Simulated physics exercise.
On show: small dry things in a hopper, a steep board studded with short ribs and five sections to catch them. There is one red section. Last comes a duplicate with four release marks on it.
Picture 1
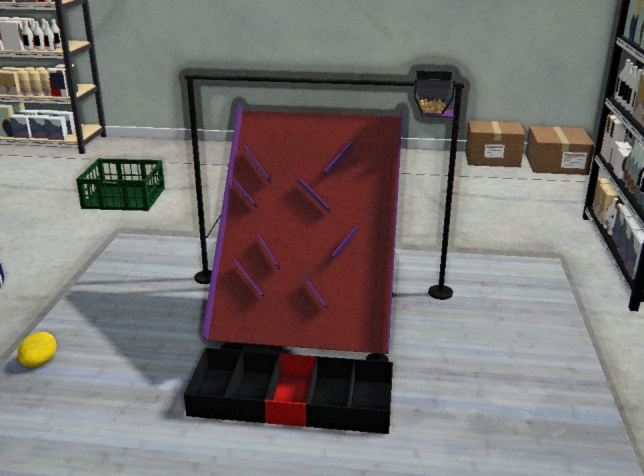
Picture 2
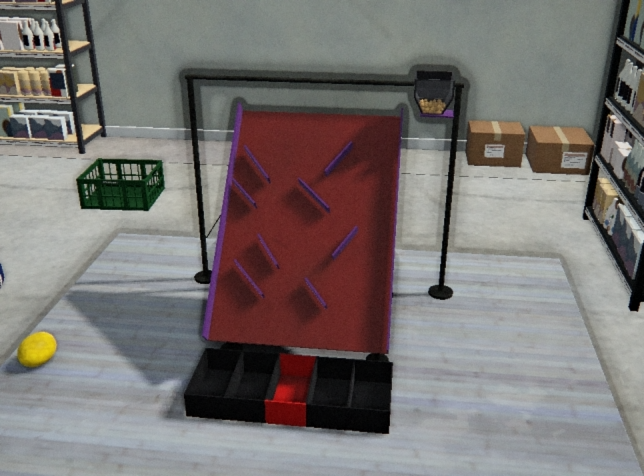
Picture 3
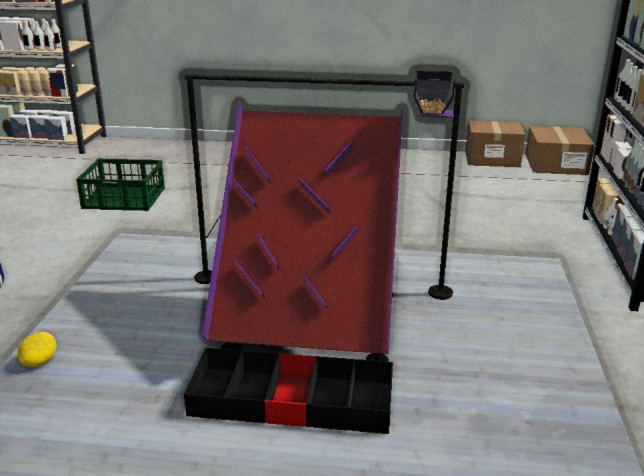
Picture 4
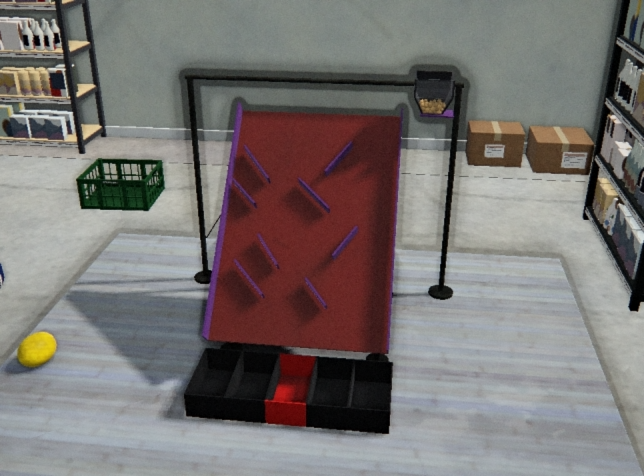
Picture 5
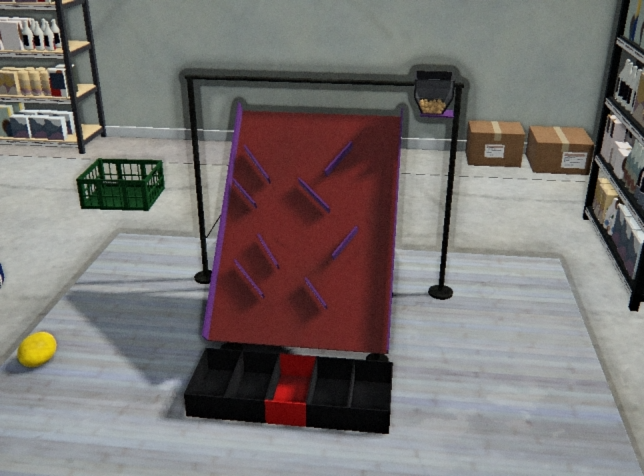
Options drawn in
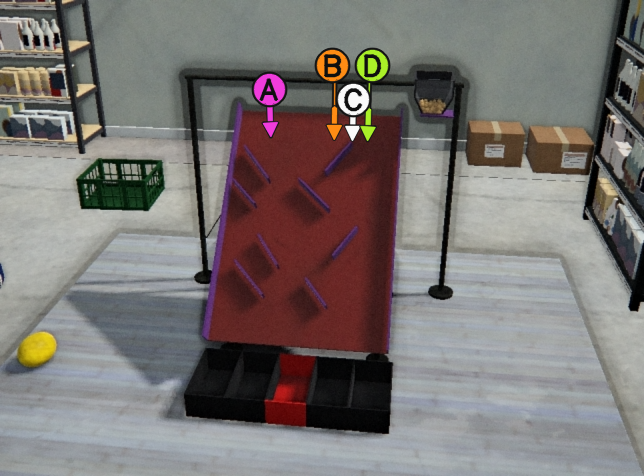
In a storeroom-like space with a pale plank floor and grey wall, seen from the front and slightly above, shelves stand at both sides. A steep red board with purple edges and short purple ribs leans beneath a black frame, a small hopper of tan pieces at its upper right, a black tray with one red middle section below, a green crate and yellow object left, cardboard boxes right. Nothing visibly moves, and the camera stays still.
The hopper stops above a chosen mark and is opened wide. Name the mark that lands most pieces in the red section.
A is best.
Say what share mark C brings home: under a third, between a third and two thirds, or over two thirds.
Under a third.
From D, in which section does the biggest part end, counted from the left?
The fifth.
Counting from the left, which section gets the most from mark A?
It is the third one.
On the marked copy, mark A meets the board at (270, 131); mark B meets the board at (334, 134); mark C meets the board at (352, 135); mark D meets the board at (367, 135).
With A, the bulk in the red section, a small share in other sections.
With B, a small share in the red section, the bulk in other sections.
With C, only a few in the red section, all but a few in other sections, a small share held on the board.
With D, only a few in the red section, all but a few in other sections.
